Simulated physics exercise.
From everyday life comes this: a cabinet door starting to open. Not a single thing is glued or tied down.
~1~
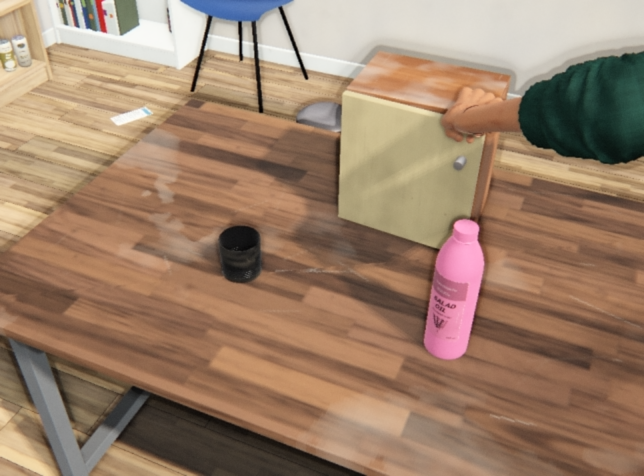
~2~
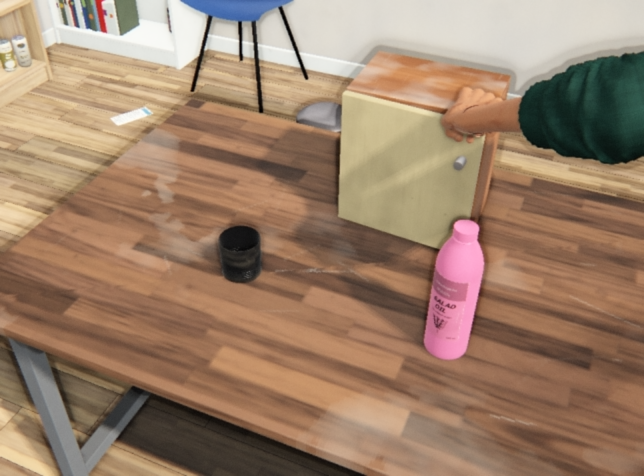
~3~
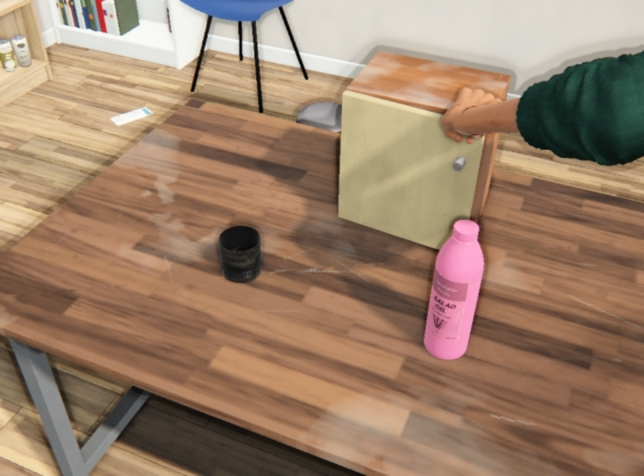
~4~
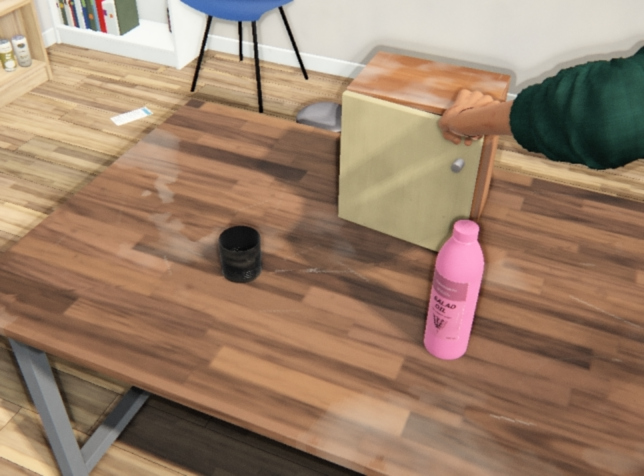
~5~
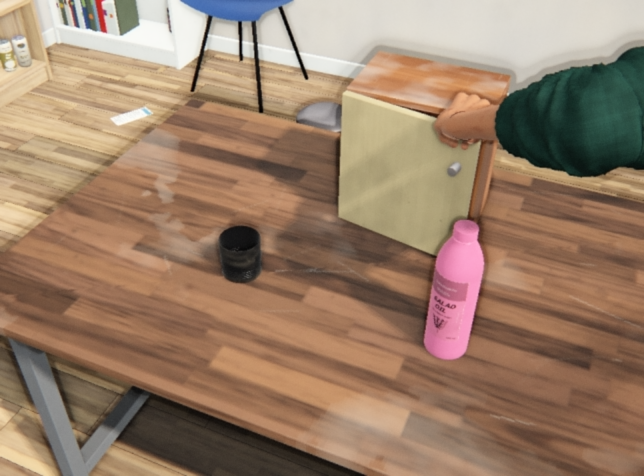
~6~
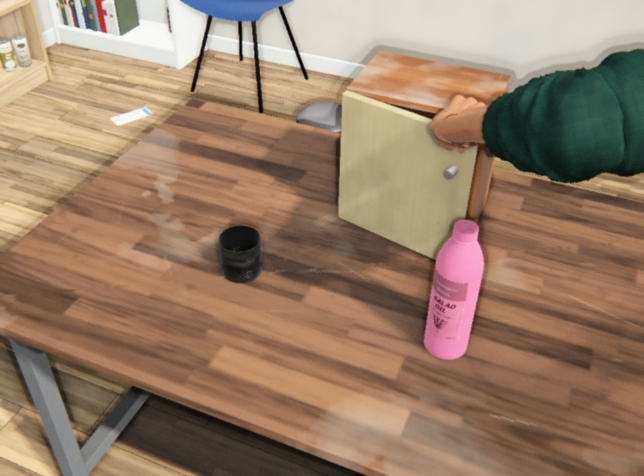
On a wooden table in a bright room, a hand in a dark green sleeve rests on the top edge of a small cabinet's closed-looking door, with a black beaker and pink bottle nearby. The hand then pulls the door slightly open, while the beaker and bottle stay still.
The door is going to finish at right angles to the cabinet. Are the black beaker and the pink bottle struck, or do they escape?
As it turns out, the black beaker escapes, the pink bottle escapes.
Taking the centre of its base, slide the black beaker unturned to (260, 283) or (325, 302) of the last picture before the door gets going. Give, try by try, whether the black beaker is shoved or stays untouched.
Going in order, it is spared and then gets pushed.
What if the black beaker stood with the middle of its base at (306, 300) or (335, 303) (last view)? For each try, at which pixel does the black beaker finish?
Around (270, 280) for the first option and (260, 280) for the second.
Then, 1.10 s past the last view, door 52° open; black beaker at rest near (241, 255); pink bottle at rest near (455, 290).
Finally, the black beaker stays untouched, near (241, 255); the pink bottle stays untouched, near (455, 290).
